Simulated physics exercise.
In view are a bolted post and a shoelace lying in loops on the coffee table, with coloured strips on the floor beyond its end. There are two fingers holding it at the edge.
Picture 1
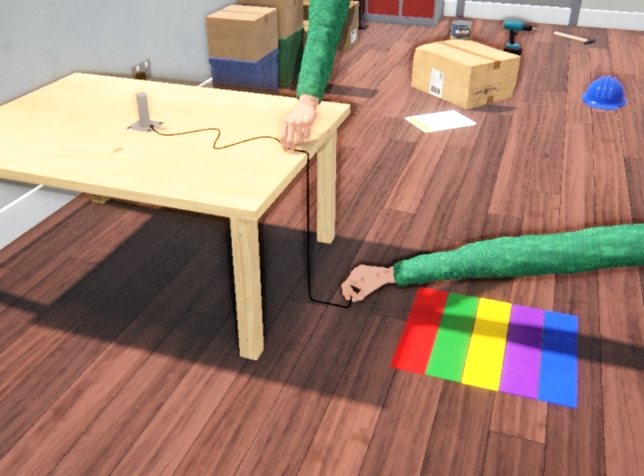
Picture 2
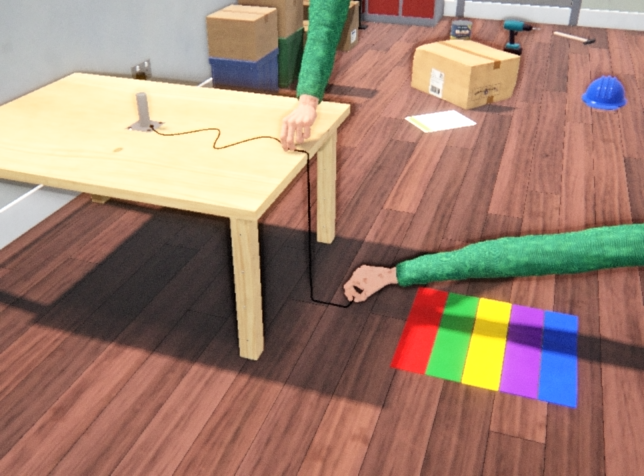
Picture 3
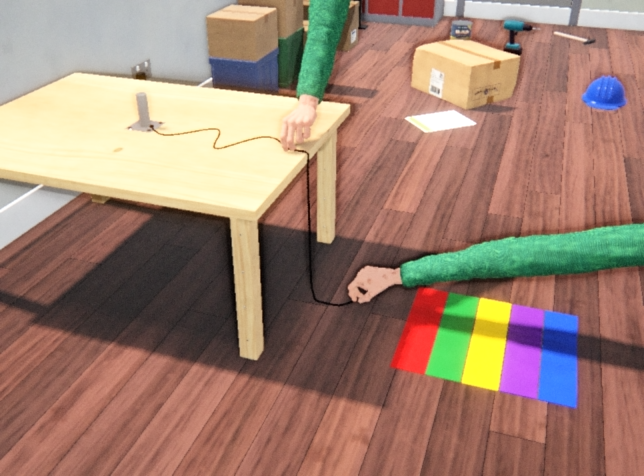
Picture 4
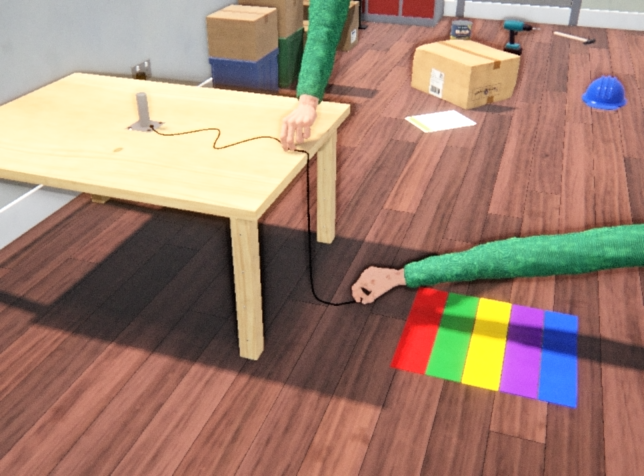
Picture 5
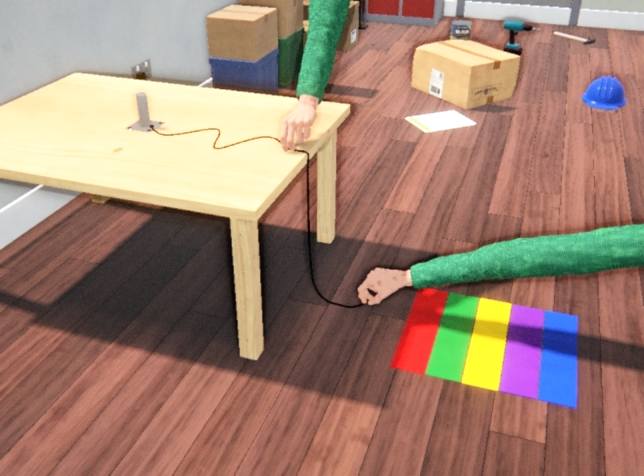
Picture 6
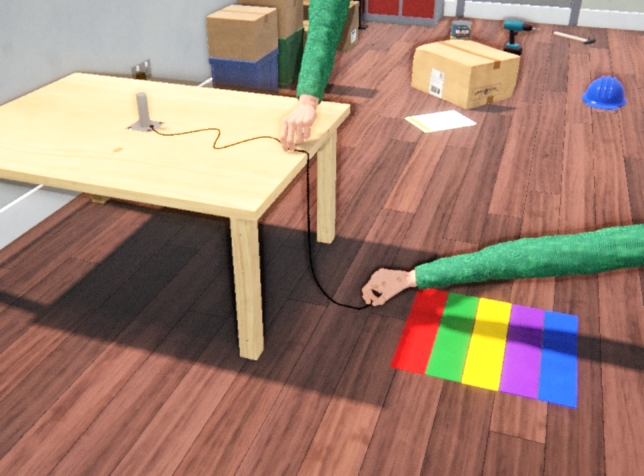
Two green-sleeved arms reach into a room with a dark reddish wood floor, seen from above at an angle, one hand pressing a thin dark cord at a pale table's edge. The other holds its lower end near red, green, yellow, purple and blue strips, with boxes, tools and a blue helmet behind. The lower hand slides slightly right, drawing the hanging cord into a softer curve, while the upper hand and camera stay still.
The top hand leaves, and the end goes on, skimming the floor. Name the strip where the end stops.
Blue.
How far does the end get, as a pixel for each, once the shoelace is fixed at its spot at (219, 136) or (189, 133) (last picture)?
First try at (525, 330), second at (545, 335).
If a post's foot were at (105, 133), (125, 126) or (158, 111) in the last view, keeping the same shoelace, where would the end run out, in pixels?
Respectively (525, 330), (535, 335) and (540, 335).
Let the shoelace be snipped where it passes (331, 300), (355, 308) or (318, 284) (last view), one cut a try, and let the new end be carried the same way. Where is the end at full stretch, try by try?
Near (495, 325), (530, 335) and (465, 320).
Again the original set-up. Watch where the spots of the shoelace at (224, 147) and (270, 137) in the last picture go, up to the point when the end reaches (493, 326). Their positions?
About (281, 147), and the other about (314, 176).
Soon after, end near (493, 326); over yellow.
Then, end near (535, 334); over purple.
At full stretch, end near (560, 339); over blue. The end stops over the blue strip.
